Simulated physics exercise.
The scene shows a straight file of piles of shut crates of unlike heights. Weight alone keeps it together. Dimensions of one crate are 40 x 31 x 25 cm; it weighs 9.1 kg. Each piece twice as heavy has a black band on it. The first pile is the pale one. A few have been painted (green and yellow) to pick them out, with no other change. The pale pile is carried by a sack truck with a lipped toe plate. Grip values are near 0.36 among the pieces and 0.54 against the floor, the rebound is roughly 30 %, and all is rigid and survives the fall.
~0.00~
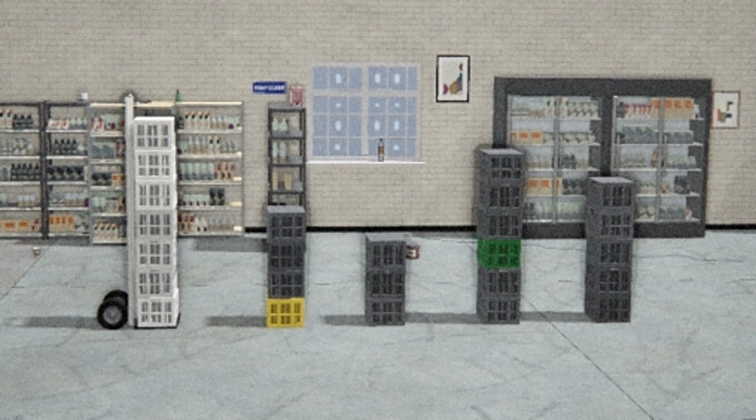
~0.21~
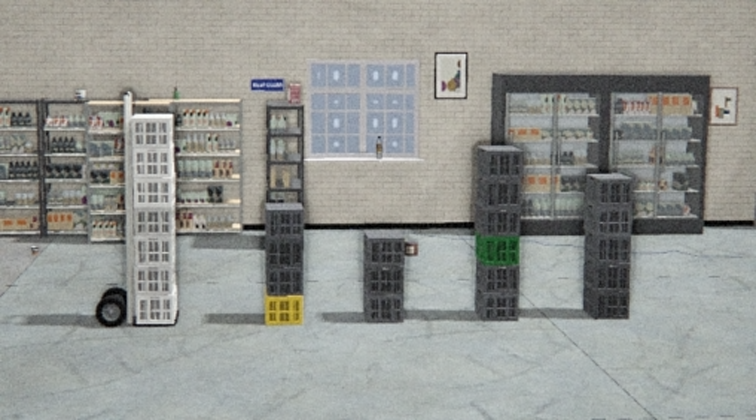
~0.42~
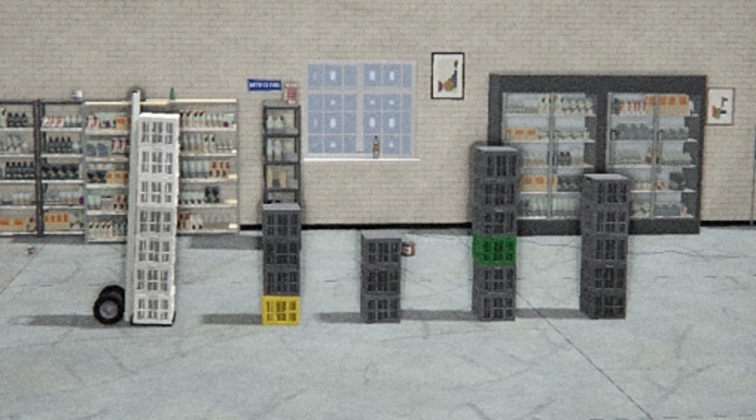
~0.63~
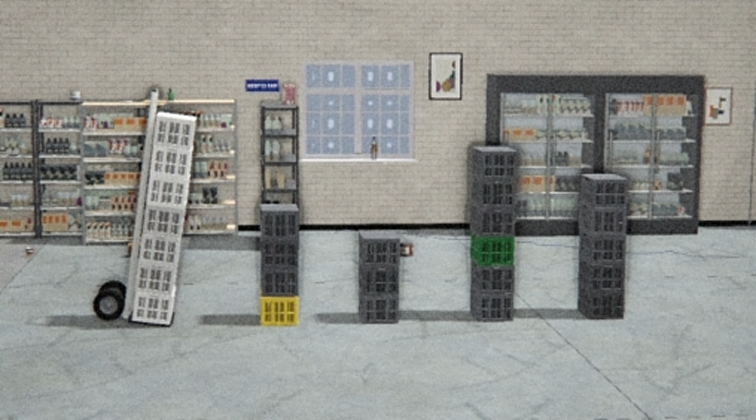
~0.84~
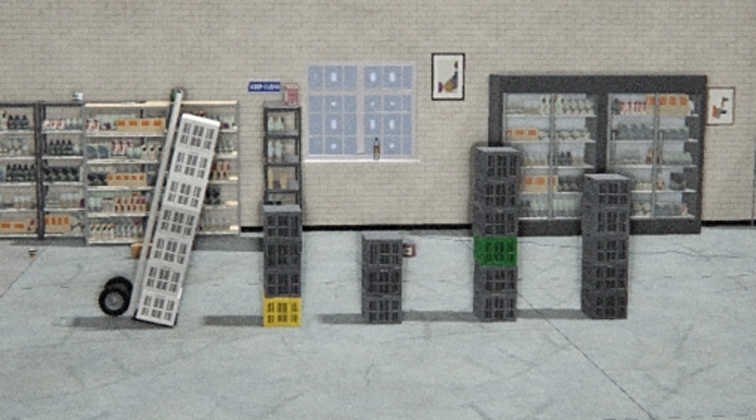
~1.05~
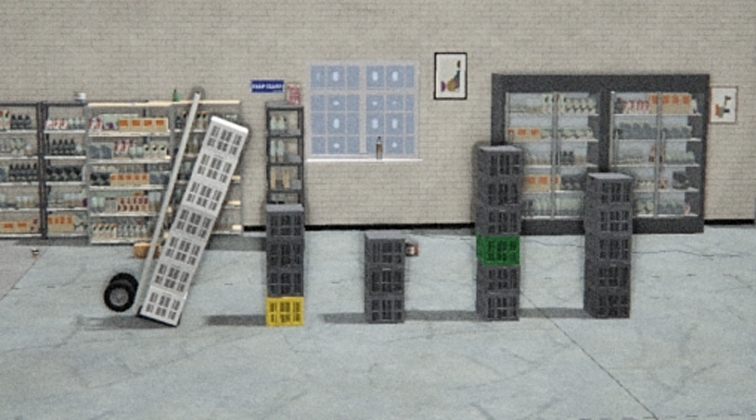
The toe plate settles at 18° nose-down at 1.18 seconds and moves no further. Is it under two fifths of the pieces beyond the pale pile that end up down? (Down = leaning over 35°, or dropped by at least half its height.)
Yes, it is fewer than two fifths.
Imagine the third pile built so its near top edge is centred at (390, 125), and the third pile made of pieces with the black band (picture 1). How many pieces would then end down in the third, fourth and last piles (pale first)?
Pile by pile that makes third 0, fourth 0, last 0.
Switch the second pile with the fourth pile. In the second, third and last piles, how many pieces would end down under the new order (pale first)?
Second 5, third 2, last 0.
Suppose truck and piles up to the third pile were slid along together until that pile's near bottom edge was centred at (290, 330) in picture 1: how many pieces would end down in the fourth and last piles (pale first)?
Pile by pile, fourth 0 and last 0.
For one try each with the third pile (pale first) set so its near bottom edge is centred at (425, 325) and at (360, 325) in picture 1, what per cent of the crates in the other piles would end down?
Roughly 20 per cent in the first try and 20 per cent in the second.
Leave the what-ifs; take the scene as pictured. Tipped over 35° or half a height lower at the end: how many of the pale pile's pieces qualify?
6.
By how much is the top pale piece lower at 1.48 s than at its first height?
50 cm.
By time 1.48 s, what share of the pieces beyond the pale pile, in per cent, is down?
0 %.
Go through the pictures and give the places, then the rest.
In the first picture (each place is the centre of the face we see best), truck frame (128, 144) 0° forward; yellow crate (286, 314); green crate (503, 254); the others all in place.
The second picture shows truck frame (127, 141) 0° forward; green crate (502, 251).
The third picture shows truck frame (133, 140) 3° forward; green crate (499, 251).
The fourth picture shows truck frame (148, 138) 8° forward, top of the pale pile leaning 8°; green crate (497, 251); the others all in place.
The fifth picture shows truck frame (169, 138) 13° forward, top of the pale pile leaning 14°; green crate (500, 252); the others all in place.
The sixth picture shows truck frame (185, 138) 17° forward, top of the pale pile leaning 21°; green crate (502, 251); yellow crate (285, 312); the others all in place.
By 1.48 s, 6 of the pale pile down; none of the 18 other crates down, 2 disturbed.
By 2.28 s, 6 of the pale pile down; 3 of the 18 other crates down; green crate moved 37 mm; yellow crate moved 26 mm.
When it is over (3.6 s), 6 of the pale pile down; 4 of the 18 other crates down; green crate moved 35 mm; yellow crate moved 28 mm. That is 22 per cent. In pixels of the last frame, middles, green crate near (501, 247), yellow crate near (288, 307).
